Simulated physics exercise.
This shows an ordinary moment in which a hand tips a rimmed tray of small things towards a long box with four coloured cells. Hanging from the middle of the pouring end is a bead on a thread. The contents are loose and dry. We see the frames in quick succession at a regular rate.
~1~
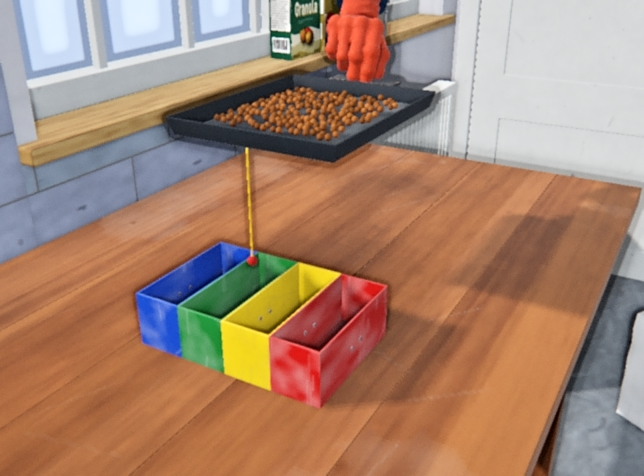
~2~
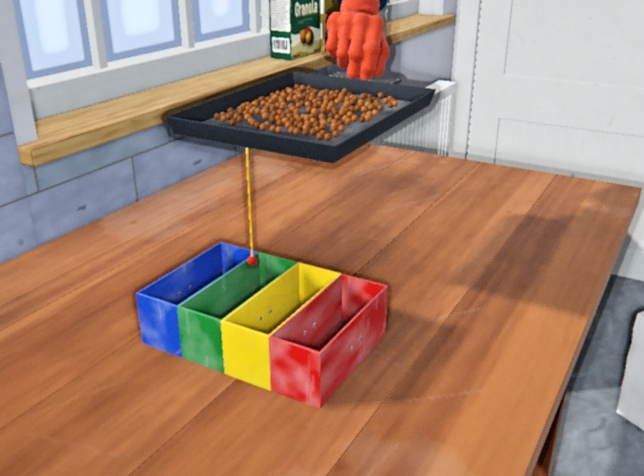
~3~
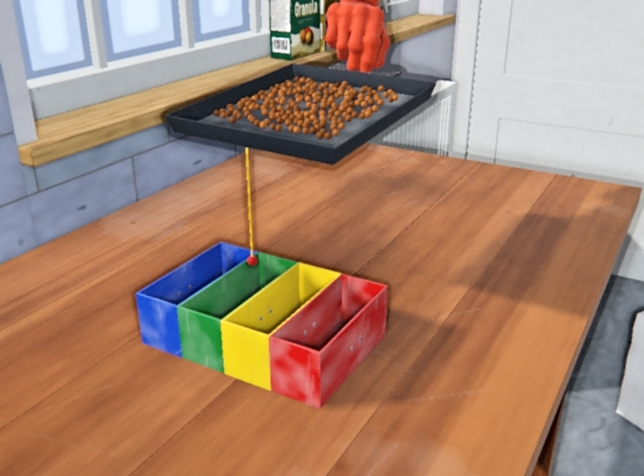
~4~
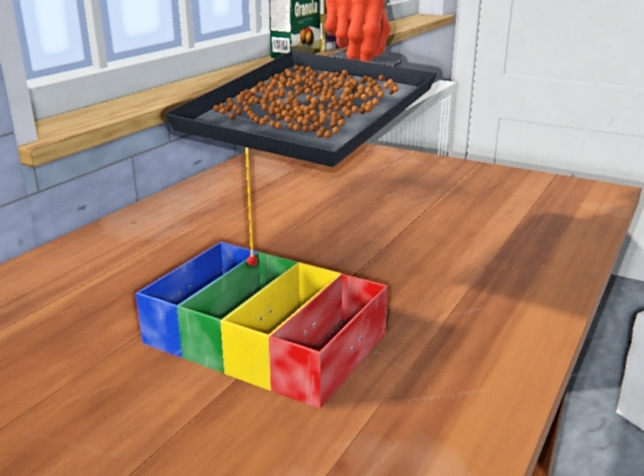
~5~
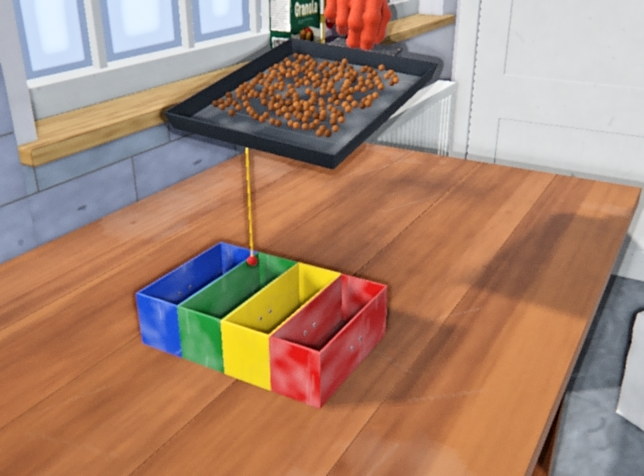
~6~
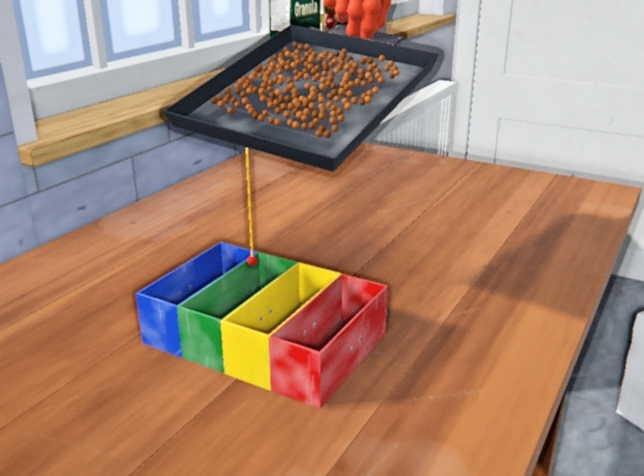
Dark tray of brown cereal balls tilting slightly, its far side rising under a red-gloved hand, above a four-coloured box.
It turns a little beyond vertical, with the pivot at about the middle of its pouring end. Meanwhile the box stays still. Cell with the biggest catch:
Red.
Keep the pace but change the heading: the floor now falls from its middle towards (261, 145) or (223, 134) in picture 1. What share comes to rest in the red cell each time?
10 %, give or take, and then 0 %.
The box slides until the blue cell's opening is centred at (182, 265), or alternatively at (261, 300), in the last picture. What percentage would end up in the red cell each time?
That makes 70 per cent, followed by 0 per cent.
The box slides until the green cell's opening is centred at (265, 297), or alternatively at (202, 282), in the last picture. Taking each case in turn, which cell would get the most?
Yellow, then the cell in red.
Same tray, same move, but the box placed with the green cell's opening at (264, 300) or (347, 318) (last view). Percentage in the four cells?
In order, about 100 and 90 in a hundred.
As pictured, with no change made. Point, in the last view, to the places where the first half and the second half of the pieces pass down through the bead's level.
Early-half point (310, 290); late-half point (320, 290).
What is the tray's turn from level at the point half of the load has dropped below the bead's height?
The angle is around 95°.
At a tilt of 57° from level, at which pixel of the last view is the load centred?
The load is centred about (301, 151).
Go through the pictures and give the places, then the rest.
In the first picture, corners of the pouring end near (173, 116) and (333, 143), level; middle of the load near (309, 111), cereal balls; bead on its thread near (253, 261); blue cell near (159, 320); green cell near (201, 335); yellow cell near (246, 350); red cell near (295, 367).
In the second picture, corners of the pouring end near (173, 116) and (333, 144), level; middle of the load near (309, 110).
In the third picture, corners of the pouring end near (173, 115) and (333, 145), tipped barely, lowest at the right corner; middle of the load near (309, 105).
In the fourth picture, corners of the pouring end near (172, 113) and (333, 148), tipped a little, lowest at the right corner; middle of the load near (309, 98).
In the fifth picture, corners of the pouring end near (171, 111) and (333, 151), tipped a little, lowest at the right corner; middle of the load near (309, 92).
In the sixth picture, corners of the pouring end near (171, 110) and (333, 154), tipped a little, lowest at the right corner; middle of the load near (308, 86); blue cell near (159, 320); green cell near (201, 335); yellow cell near (246, 350); red cell near (295, 367).
Shortly afterwards, tray tipped steeply; all but a few on the tray; only a few in the red cell; only a few in the yellow cell; only a few falling or outside the box.
Next, tray tipped right over; near a third on the tray; near a quarter in the red cell; near a quarter in the yellow cell; near a third falling or outside the box.
Some moments later, tray tipped past a quarter turn; near two thirds in the red cell; near a third in the yellow cell; only a few in the green cell.
In the end, tray tipped past a quarter turn; near two thirds in the red cell; near a third in the yellow cell; only a few in the green cell; none at all in the blue cell.
